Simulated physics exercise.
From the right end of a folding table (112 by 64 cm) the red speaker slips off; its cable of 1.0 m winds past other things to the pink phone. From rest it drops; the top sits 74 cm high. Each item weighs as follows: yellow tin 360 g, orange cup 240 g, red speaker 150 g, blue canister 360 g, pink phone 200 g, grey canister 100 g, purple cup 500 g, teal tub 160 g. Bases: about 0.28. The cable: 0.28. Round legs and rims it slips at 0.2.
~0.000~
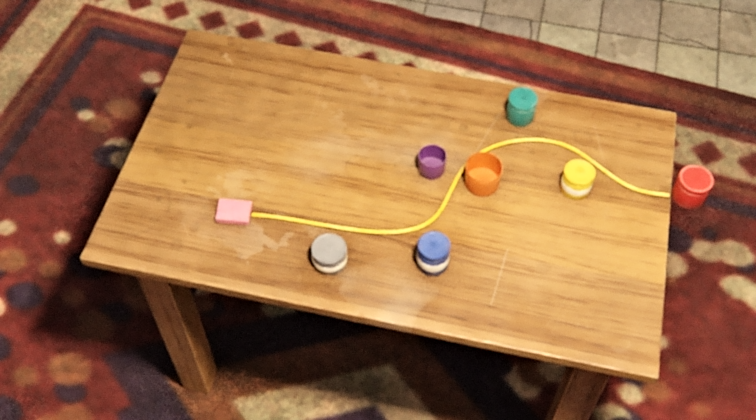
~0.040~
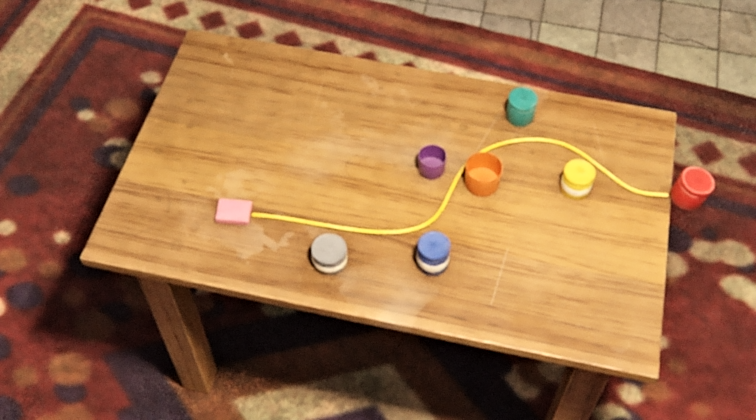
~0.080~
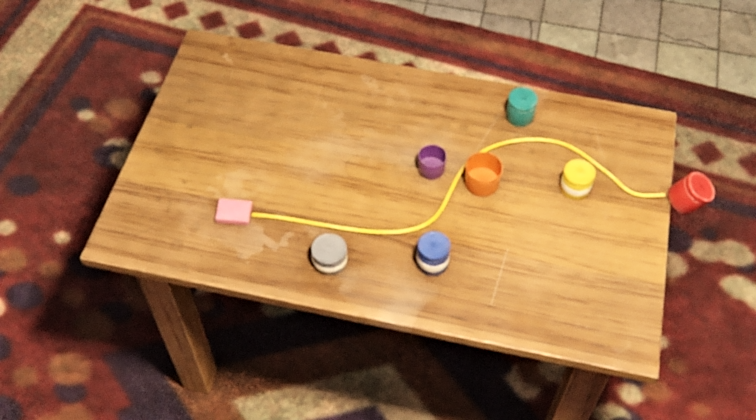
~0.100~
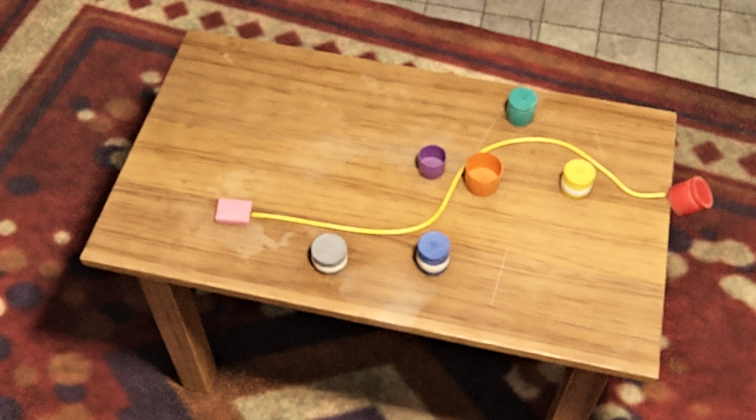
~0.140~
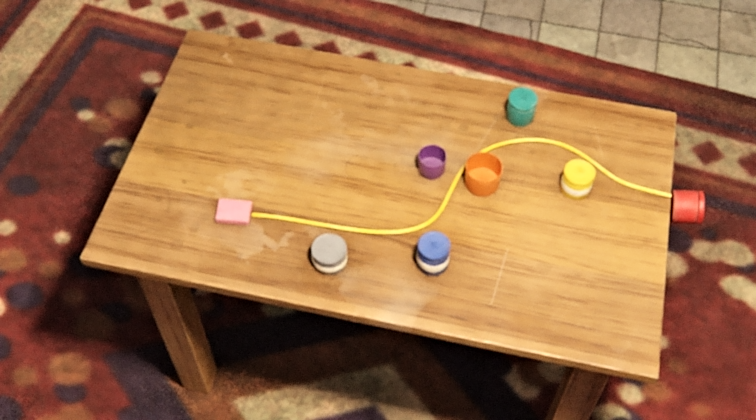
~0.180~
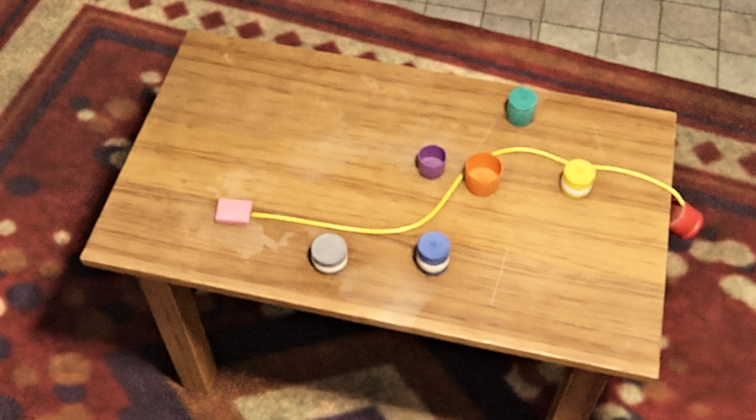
In the video, a red cylindrical object joined to a yellow cable at a wooden table's right edge tilts, turns and drops slightly, and the cable then shifts to the right while the pink block and colourful containers stay still.
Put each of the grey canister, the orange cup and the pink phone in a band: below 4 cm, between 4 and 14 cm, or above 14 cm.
Bands - grey canister: Below 4 cm; orange cup: Below 4 cm; pink phone: Above 14 cm.
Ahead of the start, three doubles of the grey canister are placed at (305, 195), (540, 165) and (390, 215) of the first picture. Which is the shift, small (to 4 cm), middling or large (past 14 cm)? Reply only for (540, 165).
There it moves a moderate amount.
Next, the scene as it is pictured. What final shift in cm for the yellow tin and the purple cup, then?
Yellow tin roughly 0 cm, purple cup roughly 0 cm.
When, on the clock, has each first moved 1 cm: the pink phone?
The pink phone gets there close to 0.30 s.
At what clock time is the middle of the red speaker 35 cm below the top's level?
Around 0.70 seconds on the clock.
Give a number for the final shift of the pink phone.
The pink phone ends up 45 cm from where it started.
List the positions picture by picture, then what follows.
Grey canister (329, 248); orange cup (484, 166); pink phone (233, 210); cable runs through (623, 183) (544, 140) (402, 231) (307, 222), in the first picture.
Red speaker (696, 180); cable runs through (622, 184) (307, 222), in the second picture.
Red speaker (691, 193); cable runs through (620, 185) (307, 222), in the third picture.
Red speaker (690, 197); cable runs through (620, 185) (307, 222), in the fourth picture.
Red speaker (687, 207); cable runs through (624, 183) (307, 222), in the fifth picture.
Grey canister (329, 248); orange cup (484, 166); pink phone (233, 210); cable runs through (647, 178) (556, 158) (402, 230) (307, 222), in the sixth picture.
By 0.4 s, the cable's tail end at (286, 194); pink phone 8 cm off its start, orange cup 1 cm off its start, red speaker over the edge.
By 0.7 s, the cable's tail end at (326, 203); pink phone 15 cm off its start, orange cup 2 cm off its start, red speaker over the edge.
By 0.9 s, the cable's tail end at (374, 190); pink phone 25 cm off its start at (357, 189), orange cup 2 cm off its start at (486, 172), red speaker over the edge.
By 1.2 s, the cable's tail end at (424, 183); pink phone 36 cm off its start, orange cup 2 cm off its start, red speaker over the edge.
By 2.4 s, the cable's tail end at (462, 179); pink phone 44 cm off its start at (448, 183), orange cup 2 cm off its start at (488, 173), grey canister 0 cm off its start at (329, 248), red speaker over the edge.
